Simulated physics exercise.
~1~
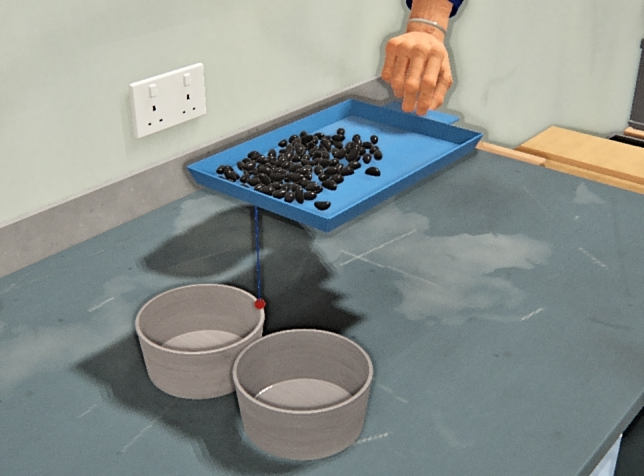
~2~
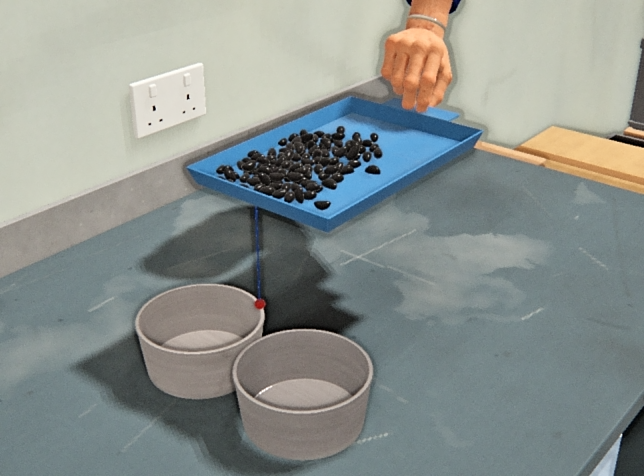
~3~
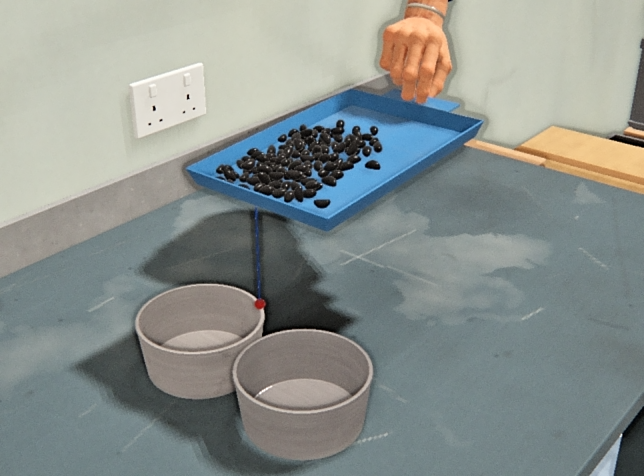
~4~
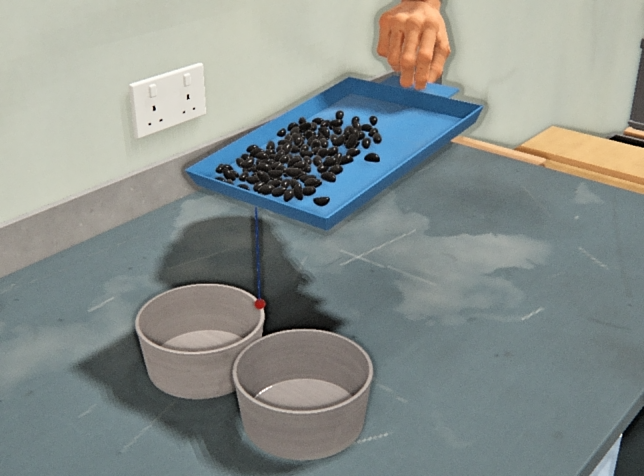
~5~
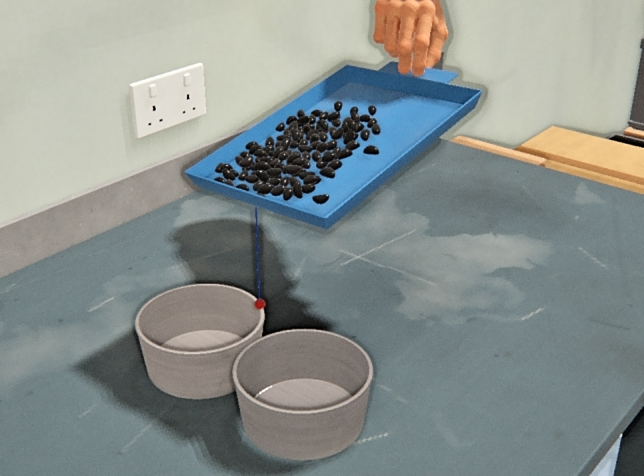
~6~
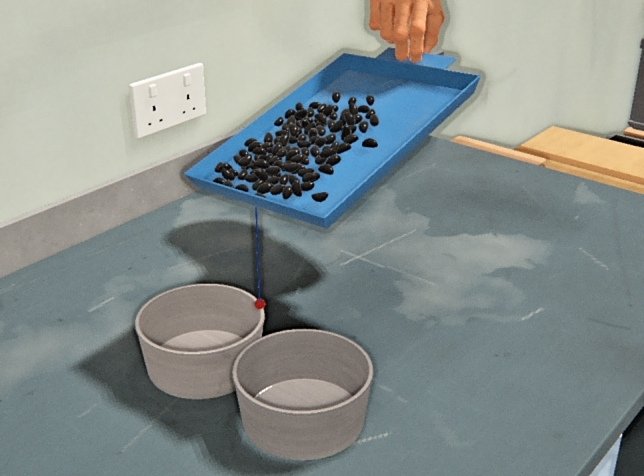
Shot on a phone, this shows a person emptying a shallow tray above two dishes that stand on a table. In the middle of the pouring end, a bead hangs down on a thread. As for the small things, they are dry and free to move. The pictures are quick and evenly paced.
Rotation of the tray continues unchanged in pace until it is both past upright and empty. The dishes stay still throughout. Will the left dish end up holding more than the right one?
Yes: The left-side dish receives more.
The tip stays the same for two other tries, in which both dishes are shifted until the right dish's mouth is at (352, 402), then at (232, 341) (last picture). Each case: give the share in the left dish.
40 per cent the first time, 50 per cent the second time.
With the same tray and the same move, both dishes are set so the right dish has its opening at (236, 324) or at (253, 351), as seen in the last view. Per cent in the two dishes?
You'd get 80 per cent first and 90 per cent second.
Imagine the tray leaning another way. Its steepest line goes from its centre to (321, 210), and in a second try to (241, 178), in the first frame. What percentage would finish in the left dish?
First case around 0 per cent, second case 80 per cent.
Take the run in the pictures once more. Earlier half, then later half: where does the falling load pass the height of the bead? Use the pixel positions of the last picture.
Points: About (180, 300), then about (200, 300).
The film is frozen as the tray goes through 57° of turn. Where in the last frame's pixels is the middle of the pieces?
Somewhere about pixel (249, 143).
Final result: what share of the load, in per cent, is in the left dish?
Result: Near 90 in a hundred.
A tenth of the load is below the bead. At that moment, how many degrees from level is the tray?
Around 75° of tilt.
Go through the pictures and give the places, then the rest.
Corners of the pouring end at (196, 166) and (328, 214), level; middle of the load at (299, 168), black beans; left dish at (155, 364); right dish at (257, 423); bead on its thread at (260, 304), in the first frame.
Corners of the pouring end at (196, 166) and (327, 214), level; middle of the load at (298, 167), in the second frame.
Corners of the pouring end at (195, 167) and (327, 213), tipped barely, lowest at the left corner; middle of the load at (298, 164), in the third frame.
Corners of the pouring end at (194, 169) and (326, 213), tipped a little, lowest at the left corner; middle of the load at (297, 160), in the fourth frame.
Corners of the pouring end at (194, 170) and (324, 212), tipped a little, lowest at the left corner; middle of the load at (297, 156), in the fifth frame.
Corners of the pouring end at (193, 172) and (323, 212), tipped a little, lowest at the left corner; middle of the load at (295, 152); left dish at (155, 364); right dish at (257, 423), in the sixth frame.
Soon after the last picture, tray tipped steeply; all on the tray.
A little later, tray tipped right over; about a quarter on the tray; about half in the left dish; a small part outside both; about a quarter in the air.
Later still, tray tipped past a quarter turn; a stray few in the right dish; most in the left dish; a small part outside both.
At rest, tray tipped past a quarter turn; a stray few in the right dish; most in the left dish; a small part outside both.
